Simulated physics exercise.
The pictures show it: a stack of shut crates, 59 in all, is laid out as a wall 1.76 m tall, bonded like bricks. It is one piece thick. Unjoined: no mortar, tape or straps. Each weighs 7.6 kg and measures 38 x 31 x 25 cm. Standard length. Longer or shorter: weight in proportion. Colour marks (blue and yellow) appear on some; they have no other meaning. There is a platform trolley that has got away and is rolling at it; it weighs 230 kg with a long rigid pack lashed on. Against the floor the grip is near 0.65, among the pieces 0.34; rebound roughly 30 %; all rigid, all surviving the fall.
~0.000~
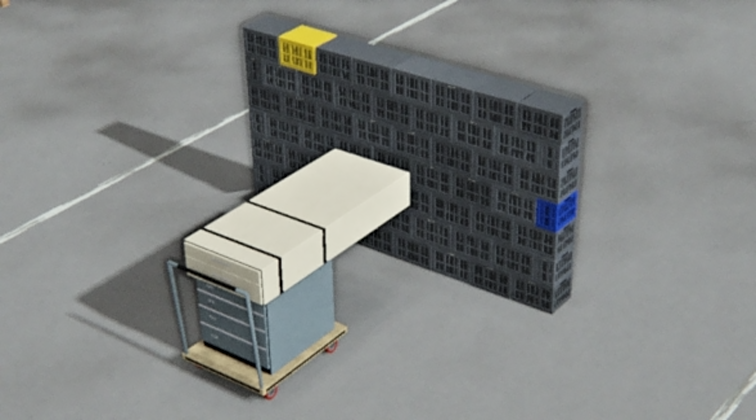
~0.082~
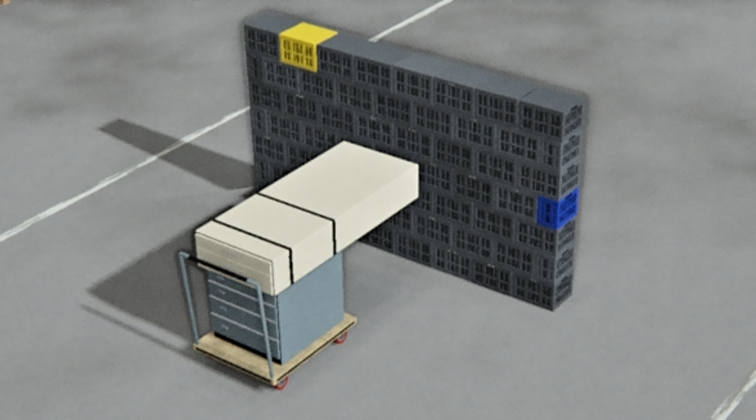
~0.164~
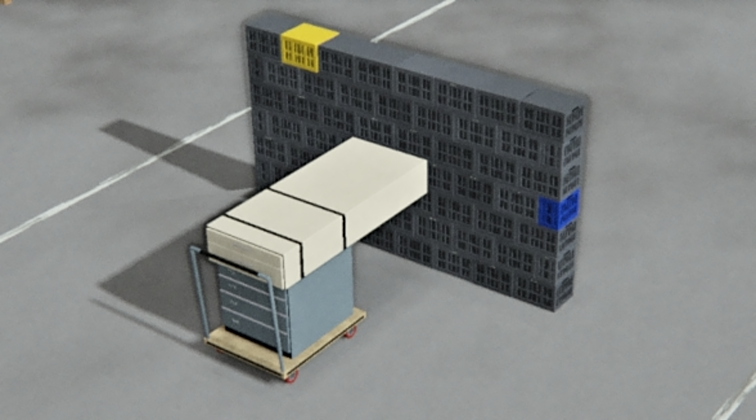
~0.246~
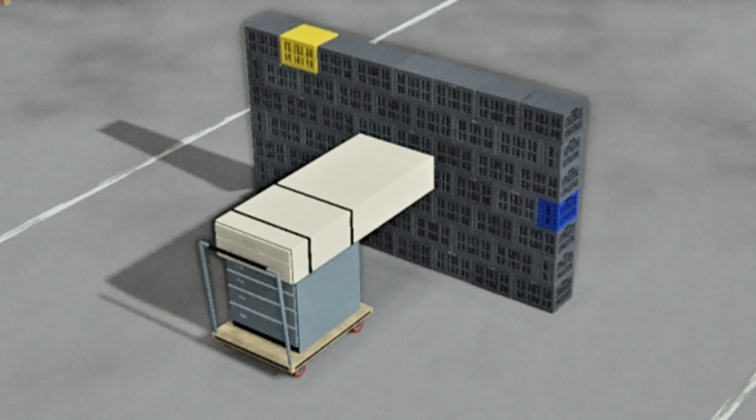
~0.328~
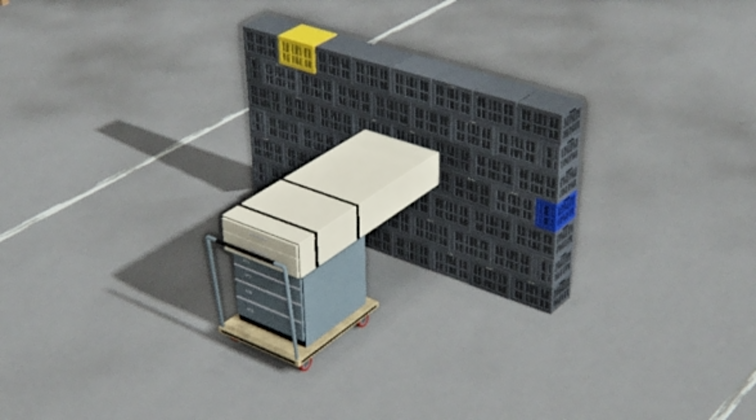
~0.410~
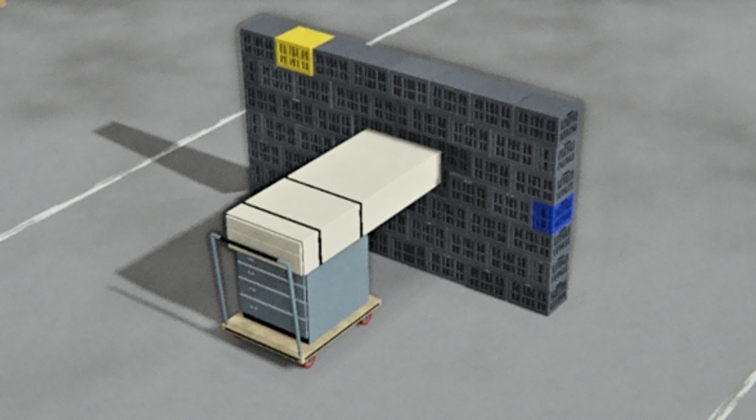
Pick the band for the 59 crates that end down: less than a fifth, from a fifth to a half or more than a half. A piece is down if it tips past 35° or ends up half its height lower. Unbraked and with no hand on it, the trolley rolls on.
Lab note - fraction down at the end: Between one fifth and one half.
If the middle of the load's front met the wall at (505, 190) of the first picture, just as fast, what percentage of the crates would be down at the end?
I'd put it at around 30 percent.
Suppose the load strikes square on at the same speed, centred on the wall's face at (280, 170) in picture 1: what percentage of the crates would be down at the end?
It would then come to 40 per cent.
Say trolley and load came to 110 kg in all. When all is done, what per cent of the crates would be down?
Then roughly 0 per cent.
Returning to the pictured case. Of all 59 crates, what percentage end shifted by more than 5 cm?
I get 35 %.
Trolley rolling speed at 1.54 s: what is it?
Near 0.0 m/s.
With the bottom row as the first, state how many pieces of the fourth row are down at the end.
3 in total.
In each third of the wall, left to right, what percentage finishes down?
Going left to right, I get 20, 60 and 20 percent.
After 0.98 s, load 34 cm past the wall's line, still rolling; none of the 59 crates down, 20 disturbed; yellow crate leaning 9°.
After 1.54 s, load 39 cm past the wall's line, stopped; 17 of the 59 crates down; yellow crate leaning 48°, 14 cm lower.
After 2.28 s, load 40 cm past the wall's line, stopped; 18 of the 59 crates down; yellow crate upside down.
At rest (3.9 s), load 40 cm past the wall's line, stopped; 18 of the 59 crates down; yellow crate upside down; blue crate unmoved. That is 31 per cent. As the last picture would show them, middles, yellow crate near (293, 98), blue crate near (553, 210).
